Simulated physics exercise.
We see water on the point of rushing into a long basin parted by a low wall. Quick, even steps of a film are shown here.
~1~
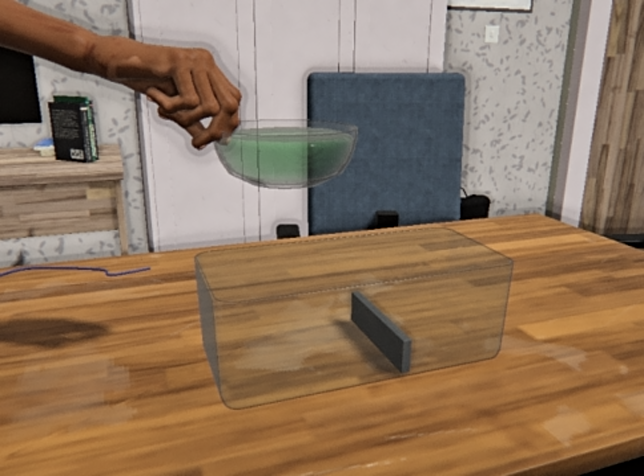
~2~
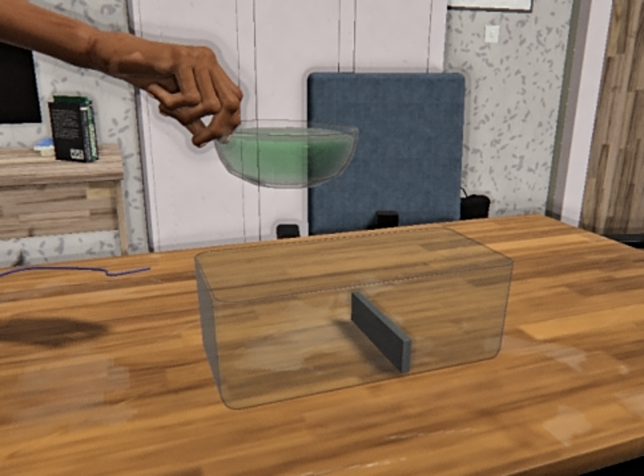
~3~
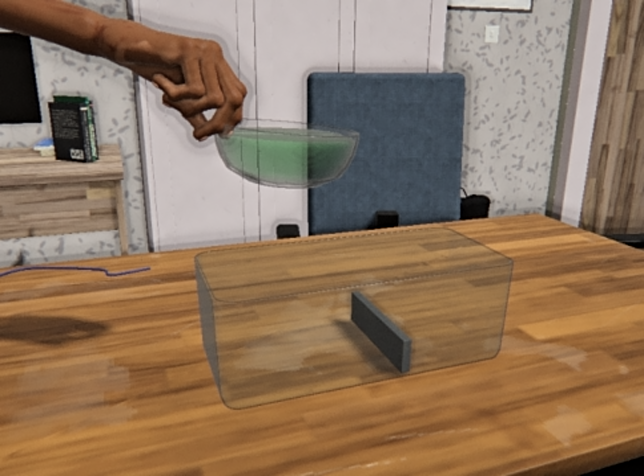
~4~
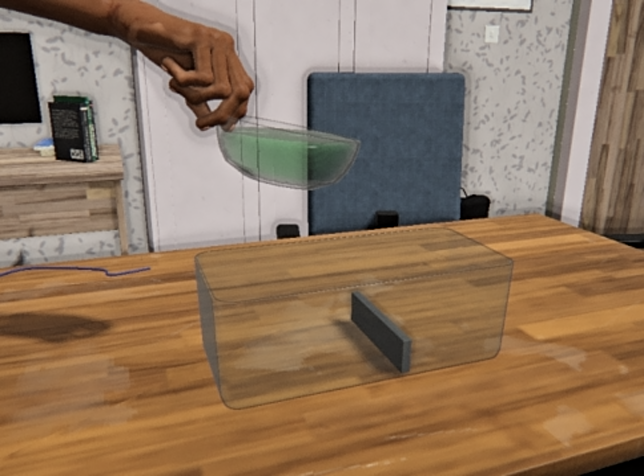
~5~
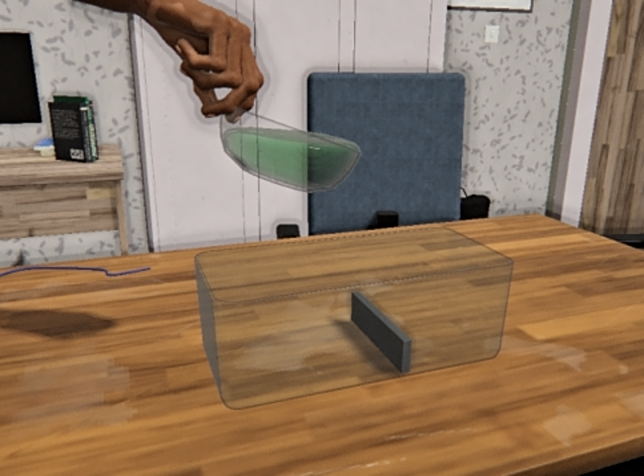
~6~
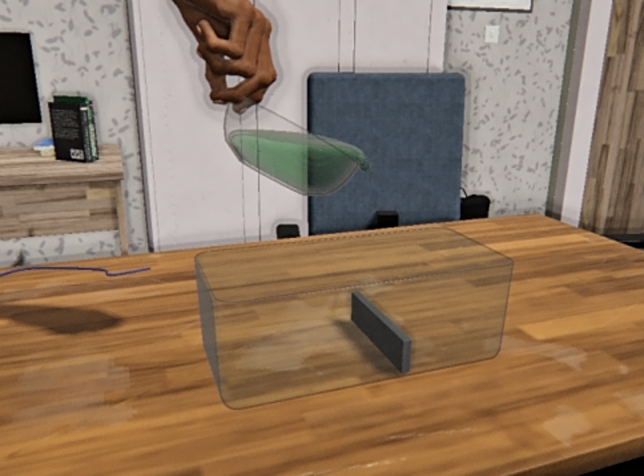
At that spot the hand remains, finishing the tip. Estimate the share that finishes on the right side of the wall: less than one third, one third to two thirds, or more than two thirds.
Short answer, the right side holds a middle share of a third to two thirds.
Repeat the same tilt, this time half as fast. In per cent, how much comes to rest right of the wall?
Result: Roughly 70 %.
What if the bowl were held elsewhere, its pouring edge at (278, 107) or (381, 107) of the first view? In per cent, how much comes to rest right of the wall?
The first start gives some 10 %, the second some 80 %.
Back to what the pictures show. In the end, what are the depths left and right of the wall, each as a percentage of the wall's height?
Roughly 20 percent left, 40 percent right.
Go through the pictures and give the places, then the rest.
The first picture shows tilt 0°; pouring edge (351, 127); surface from (216, 138) to (346, 133); the long basin's rim runs from (204, 278) to (479, 245); the wall's top is at (379, 315).
The second picture shows tilt 1°; pouring edge (351, 128); surface from (216, 137) to (347, 134).
The third picture shows tilt 5°; pouring edge (352, 133); surface from (218, 135) to (348, 136).
The fourth picture shows tilt 12°; pouring edge (353, 141); surface from (220, 133) to (349, 138).
The fifth picture shows tilt 20°; pouring edge (353, 151); surface from (224, 133) to (352, 145); 2 per cent is over the edge.
The sixth picture shows tilt 30°; pouring edge (352, 163); surface from (228, 134) to (338, 148); 9 per cent is over the edge.
A moment on, the bowl is tipped on its side and 12 per cent is still to pour, 8 is left of the wall and 45 right of it.
Next, the bowl is tipped on its side and 1 per cent is still to pour, 33 is left of the wall and 62 right of it.
Then the bowl is tipped on its side and 0 per cent is still to pour, 39 is left of the wall and 60 right of it.
Later the bowl is tipped on its side and 0 per cent is still to pour, 39 is left of the wall and 60 right of it.
Finally, 39 per cent lies left of the wall, 60 right of it and 1 outside.
